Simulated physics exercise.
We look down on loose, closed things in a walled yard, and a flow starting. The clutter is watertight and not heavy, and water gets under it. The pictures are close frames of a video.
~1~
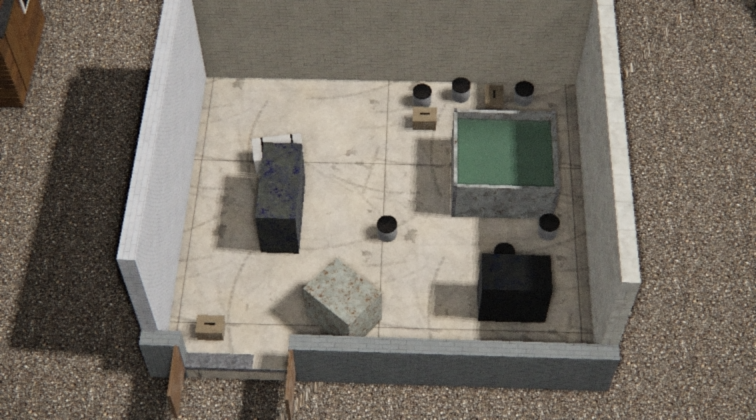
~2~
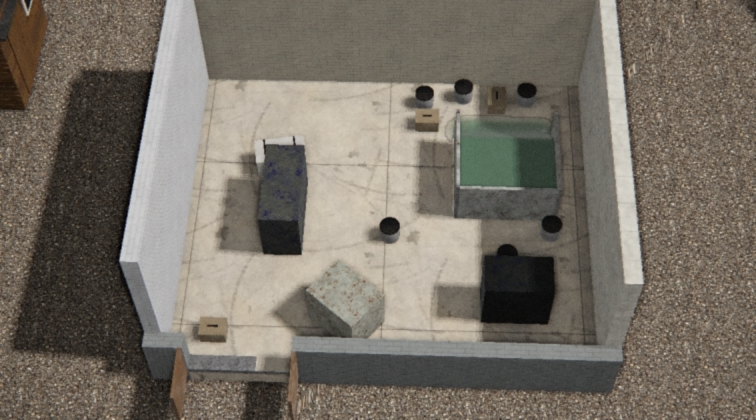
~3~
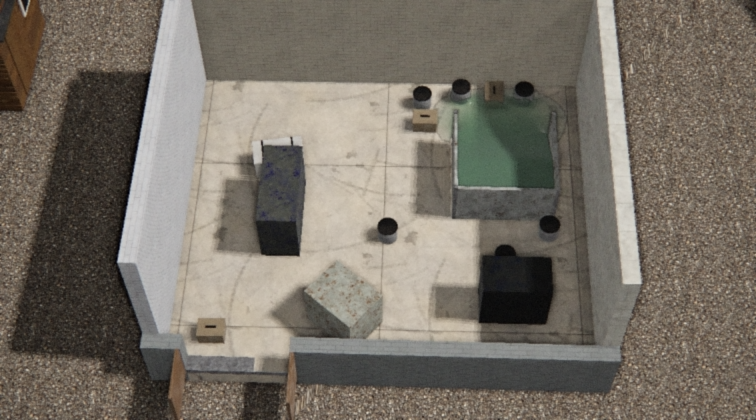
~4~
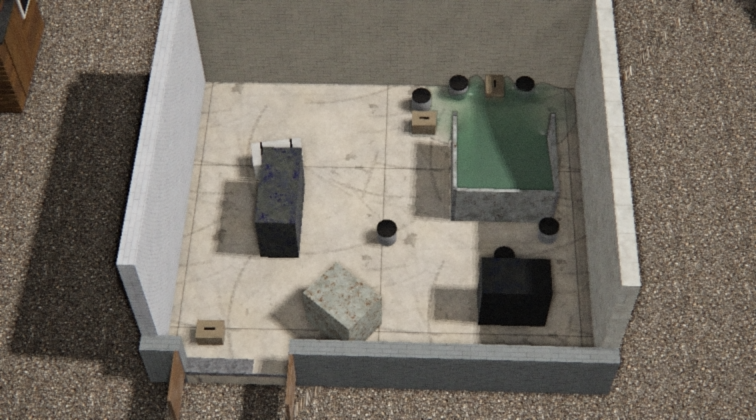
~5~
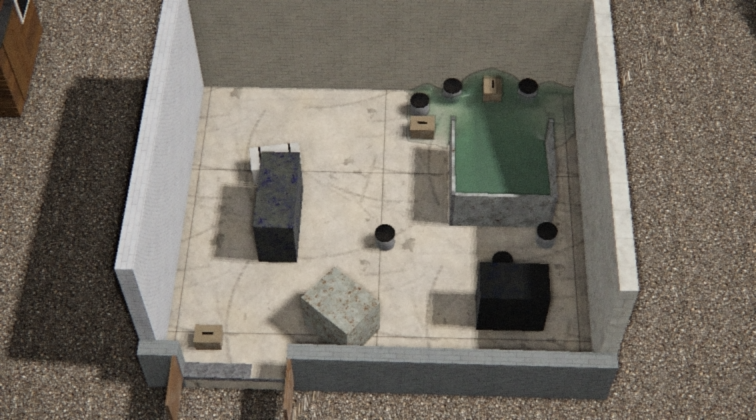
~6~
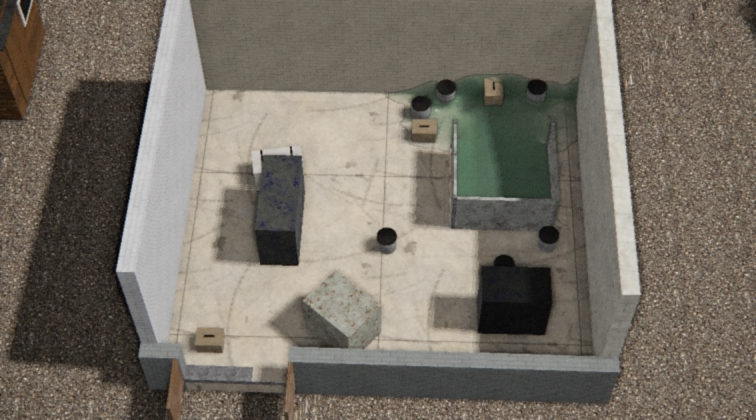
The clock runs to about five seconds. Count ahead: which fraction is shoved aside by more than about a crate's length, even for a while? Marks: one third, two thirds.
Share: From one to two thirds.
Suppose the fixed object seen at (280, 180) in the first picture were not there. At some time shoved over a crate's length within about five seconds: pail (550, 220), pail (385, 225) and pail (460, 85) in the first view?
In that order: Short of that, no, shifted that much.
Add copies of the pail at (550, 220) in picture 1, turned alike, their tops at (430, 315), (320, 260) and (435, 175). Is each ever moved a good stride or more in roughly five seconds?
One after the other: No, short of that, no.
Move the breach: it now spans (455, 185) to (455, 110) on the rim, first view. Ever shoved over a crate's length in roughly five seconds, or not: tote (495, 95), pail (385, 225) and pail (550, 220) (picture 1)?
As listed: Not that far, yes, no.
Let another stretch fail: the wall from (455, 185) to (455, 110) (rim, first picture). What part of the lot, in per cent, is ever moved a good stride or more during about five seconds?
I make it 20 per cent.
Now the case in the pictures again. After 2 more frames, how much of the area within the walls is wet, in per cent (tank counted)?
Close to 20 %.
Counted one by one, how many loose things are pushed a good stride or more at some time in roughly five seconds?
6 of them.
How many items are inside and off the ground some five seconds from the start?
I count 0.
A moment on, 2 of 10 are well off their spots; 3 afloat.
Next, 5 of 10 are well off their spots; 2 afloat.
Later, 5 of 10 are well off their spots; 0 afloat.
In the end, 6 of 10 are well off their spots, and 6 have been at some point; 0 afloat.
